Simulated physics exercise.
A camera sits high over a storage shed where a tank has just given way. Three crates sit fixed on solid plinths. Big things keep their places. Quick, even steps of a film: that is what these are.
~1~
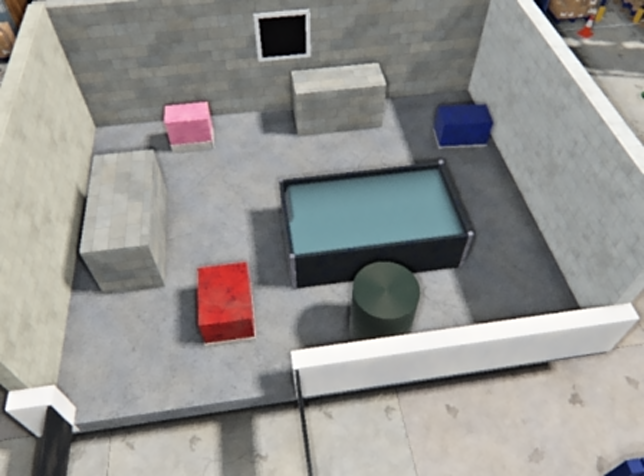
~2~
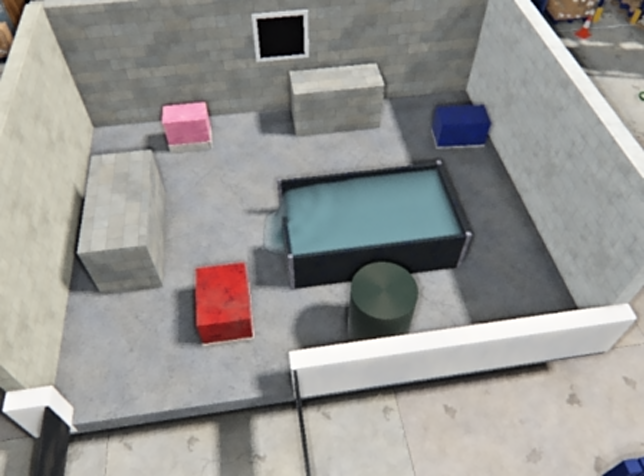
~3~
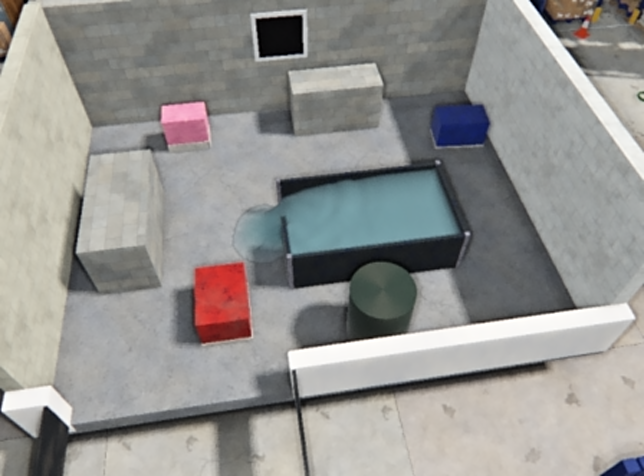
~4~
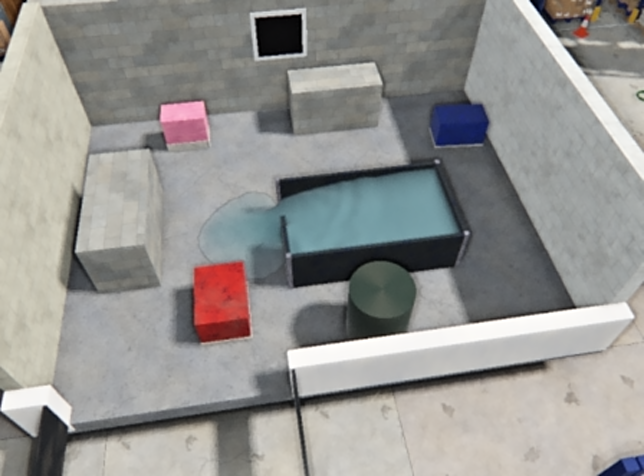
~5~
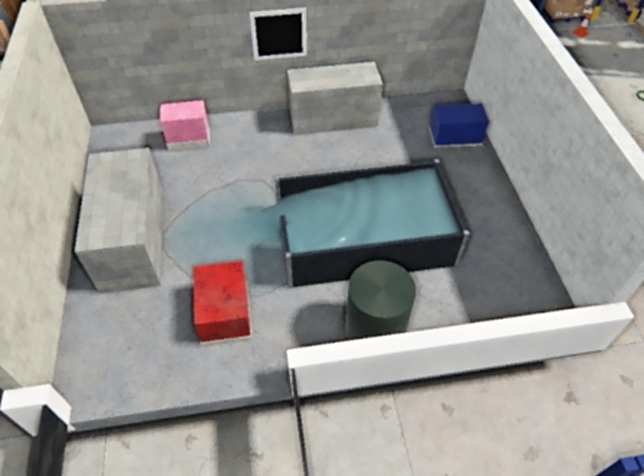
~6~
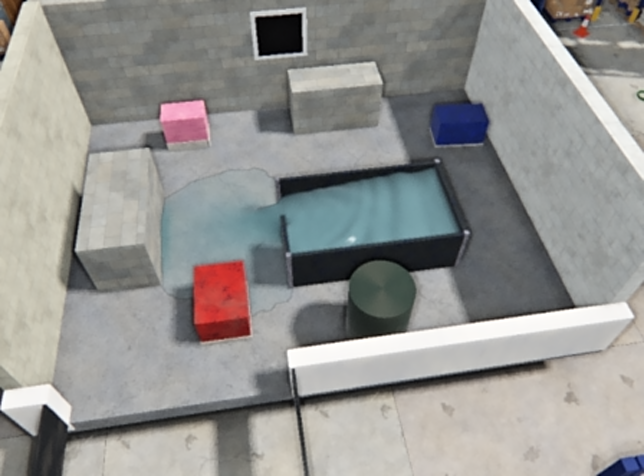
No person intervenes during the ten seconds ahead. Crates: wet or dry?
As I see it, the pink crate will be within the water's reach, the blue crate will be within the water's reach, the red crate will be within the water's reach.
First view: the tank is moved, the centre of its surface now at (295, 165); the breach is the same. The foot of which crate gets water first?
My pick is the one in pink.
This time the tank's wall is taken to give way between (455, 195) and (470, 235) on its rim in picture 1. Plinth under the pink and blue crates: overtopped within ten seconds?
As I see it, pink stays clear and blue is doused.
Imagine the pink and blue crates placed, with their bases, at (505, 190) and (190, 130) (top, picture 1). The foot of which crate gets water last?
It should be the crate marked pink.
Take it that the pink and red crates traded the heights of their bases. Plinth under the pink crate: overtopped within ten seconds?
The pink crate gets flooded.
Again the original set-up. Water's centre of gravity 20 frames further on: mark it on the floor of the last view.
The balance point is around (278, 222).
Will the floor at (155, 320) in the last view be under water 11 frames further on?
Answer: Flooding.
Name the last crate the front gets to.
Looks like the one in blue to me.
A moment on, water covers 20 % of the floor; the pink crate water round its plinth, the blue crate not reached, the red crate water round its plinth.
Next, water covers 30 % of the floor; the pink crate water round its plinth, the blue crate not reached, the red crate water round its plinth.
Then, water covers 45 % of the floor; the pink crate water round its plinth, the blue crate not reached, the red crate water round its plinth.
Later, water covers 60 % of the floor; the pink crate water round its plinth, the blue crate water round its plinth, the red crate water round its plinth.
In the end, water covers 75 % of the floor; the pink crate was topped, the blue crate was topped, the red crate was topped.
